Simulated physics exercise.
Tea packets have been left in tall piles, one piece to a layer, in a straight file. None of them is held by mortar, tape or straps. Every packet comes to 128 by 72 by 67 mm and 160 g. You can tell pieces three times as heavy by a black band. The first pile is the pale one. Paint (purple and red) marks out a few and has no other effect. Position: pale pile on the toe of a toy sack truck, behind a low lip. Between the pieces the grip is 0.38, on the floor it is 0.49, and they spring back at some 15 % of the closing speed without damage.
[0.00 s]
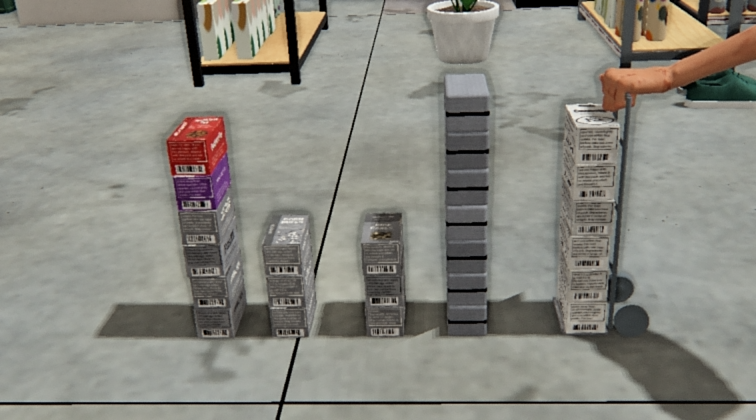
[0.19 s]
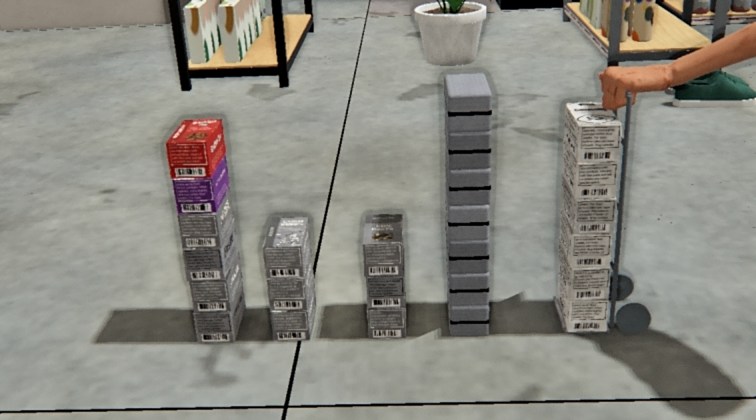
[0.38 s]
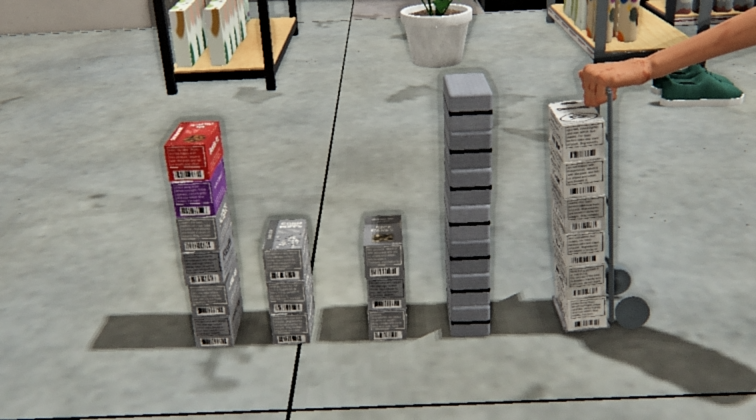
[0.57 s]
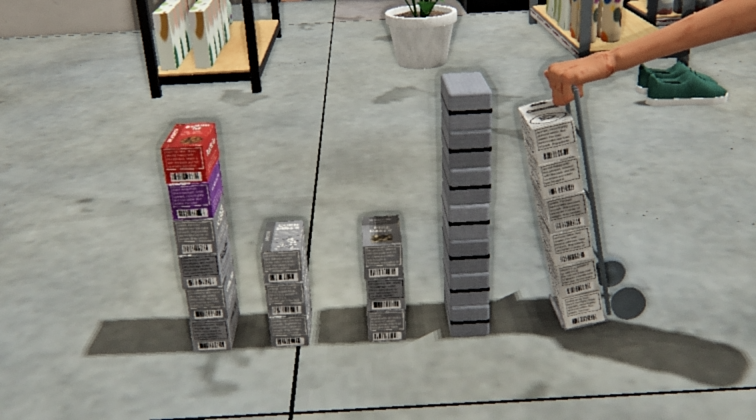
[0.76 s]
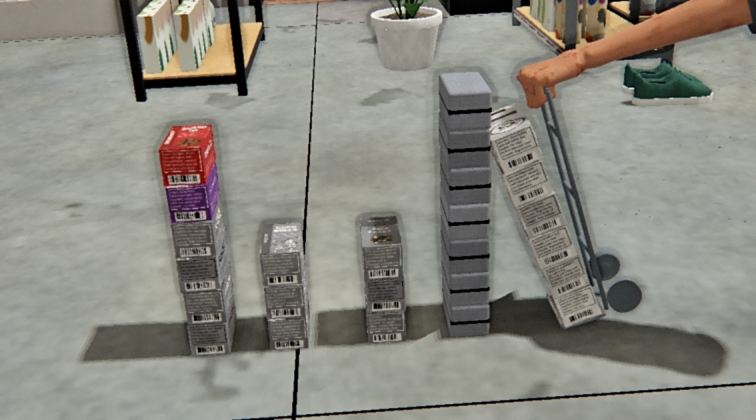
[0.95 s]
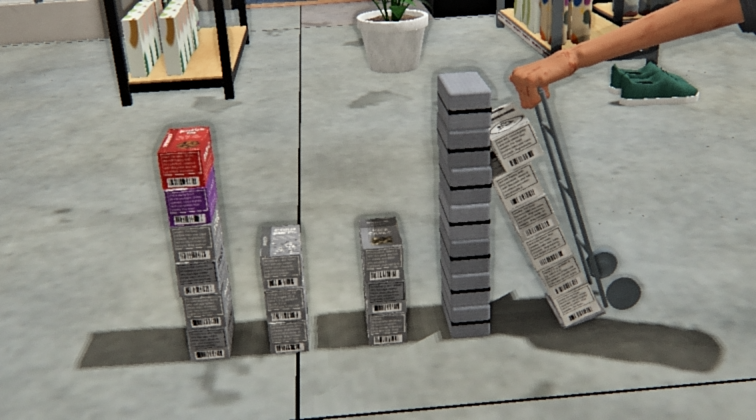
The clip shows five stacks of packets in a row on a grey floor, one topped with purple and red, as a hand tilts a small sack truck forward, leaning the pale stack left toward the tall grey one beside it.
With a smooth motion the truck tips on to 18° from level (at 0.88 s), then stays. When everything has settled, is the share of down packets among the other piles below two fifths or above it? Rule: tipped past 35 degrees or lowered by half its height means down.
It is below two fifths.
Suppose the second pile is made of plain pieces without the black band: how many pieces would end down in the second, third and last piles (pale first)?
Pieces down: Second pile 7, third pile 3, last pile 6.
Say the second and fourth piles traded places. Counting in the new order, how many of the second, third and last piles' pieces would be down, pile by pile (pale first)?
Down per pile: Second 0, third 0, last 0.
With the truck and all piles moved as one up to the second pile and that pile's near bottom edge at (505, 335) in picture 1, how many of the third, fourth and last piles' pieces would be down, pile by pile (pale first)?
Pile by pile, you'd see third at 0, fourth at 0 and last at 0 down.
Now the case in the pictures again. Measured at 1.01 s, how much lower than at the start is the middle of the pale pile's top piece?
0 cm lower.
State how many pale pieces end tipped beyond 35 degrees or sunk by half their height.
I count 0 pale pieces.
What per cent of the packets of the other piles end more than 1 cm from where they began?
0 % shifted.
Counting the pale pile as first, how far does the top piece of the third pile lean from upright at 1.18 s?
Tilt: Near 0 degrees.
Around 1.01 s, 0 of the pale pile down; none of the 19 other packets down.
Finally (1.9 s), 0 of the pale pile down; none of the 19 other packets down; red packet unmoved; purple packet unmoved. That is 0 per cent. Seen by the last camera, middles, red packet near (187, 157), purple packet near (192, 193).
